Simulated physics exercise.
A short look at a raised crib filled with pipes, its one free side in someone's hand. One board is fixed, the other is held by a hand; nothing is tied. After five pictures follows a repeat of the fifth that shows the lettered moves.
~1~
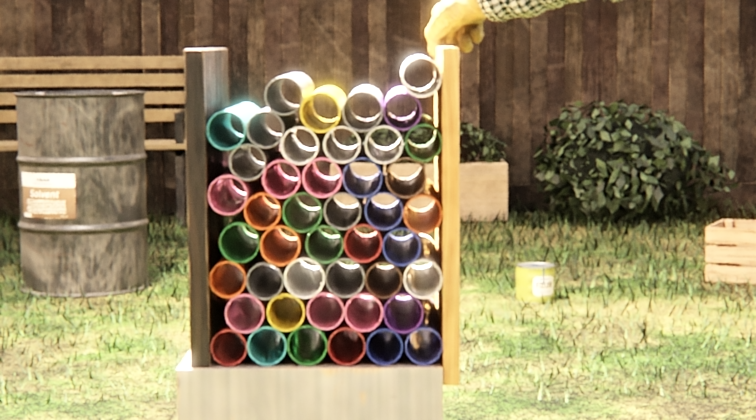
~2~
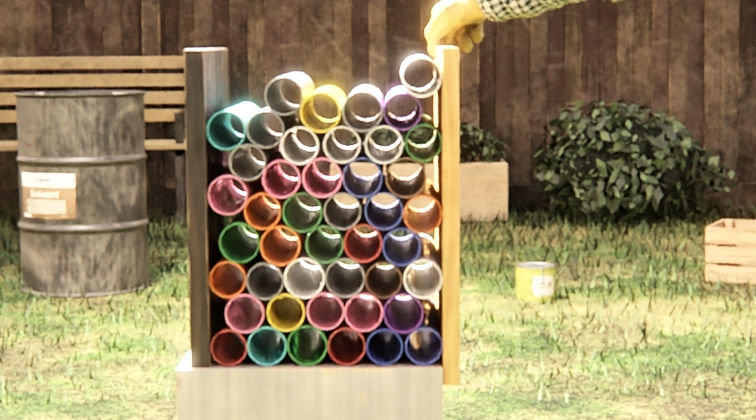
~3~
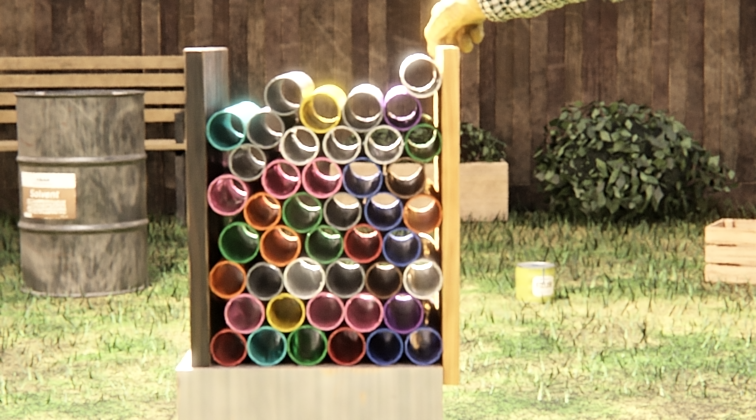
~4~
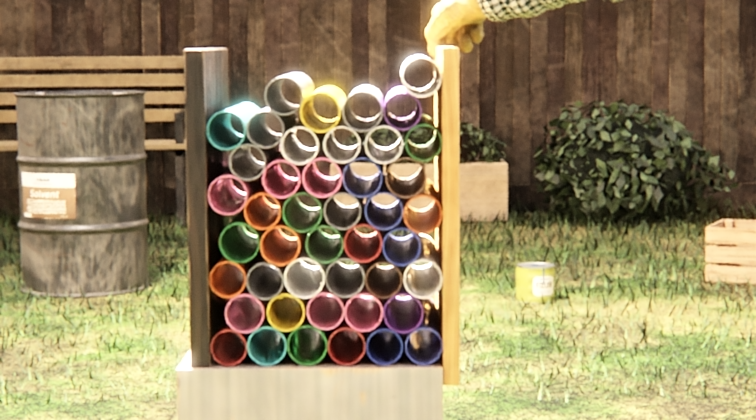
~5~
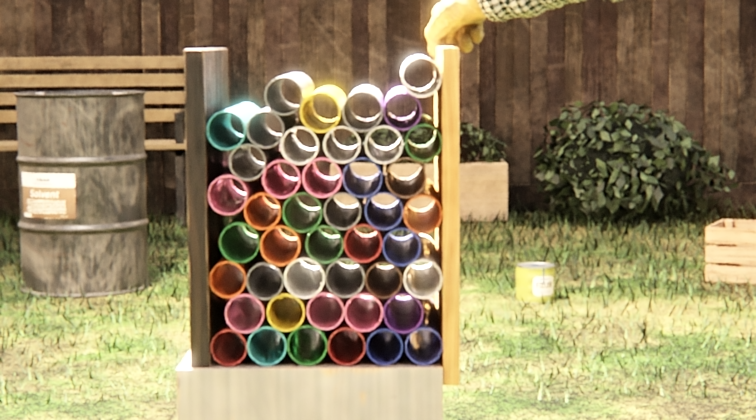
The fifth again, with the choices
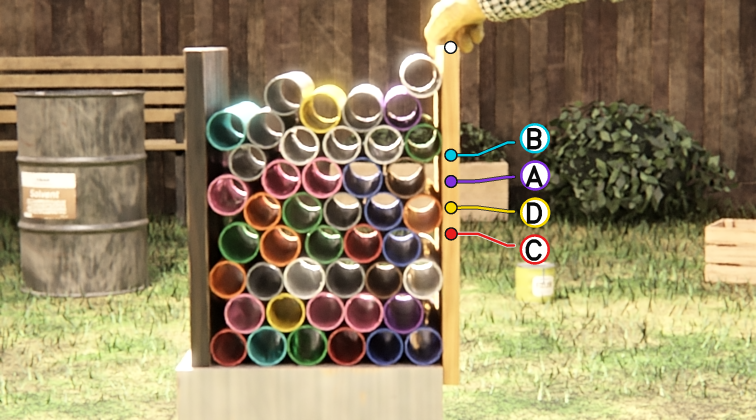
In a grassy yard by a wooden fence, a gloved hand held the top of the right side board on a raised crib stacked with colourful pipes, and nothing visibly moved.
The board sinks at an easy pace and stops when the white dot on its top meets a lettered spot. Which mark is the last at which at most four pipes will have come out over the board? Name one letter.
Slide it to C.
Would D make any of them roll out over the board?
Yes.
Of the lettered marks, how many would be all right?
The number is four.
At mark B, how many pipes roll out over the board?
At B the number is one.
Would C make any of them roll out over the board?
Yes.
On the marked copy, A at (451, 181); B at (451, 155); C at (451, 234); D at (451, 208); the white dot at (451, 48).
Following C. Soon after the start, top of the board (442, 126).
Later, top of the board (443, 215).
In the end, top of the board (443, 233), three out over the board.
As for the rest, A three out over the board; B one out over the board; D three out over the board.
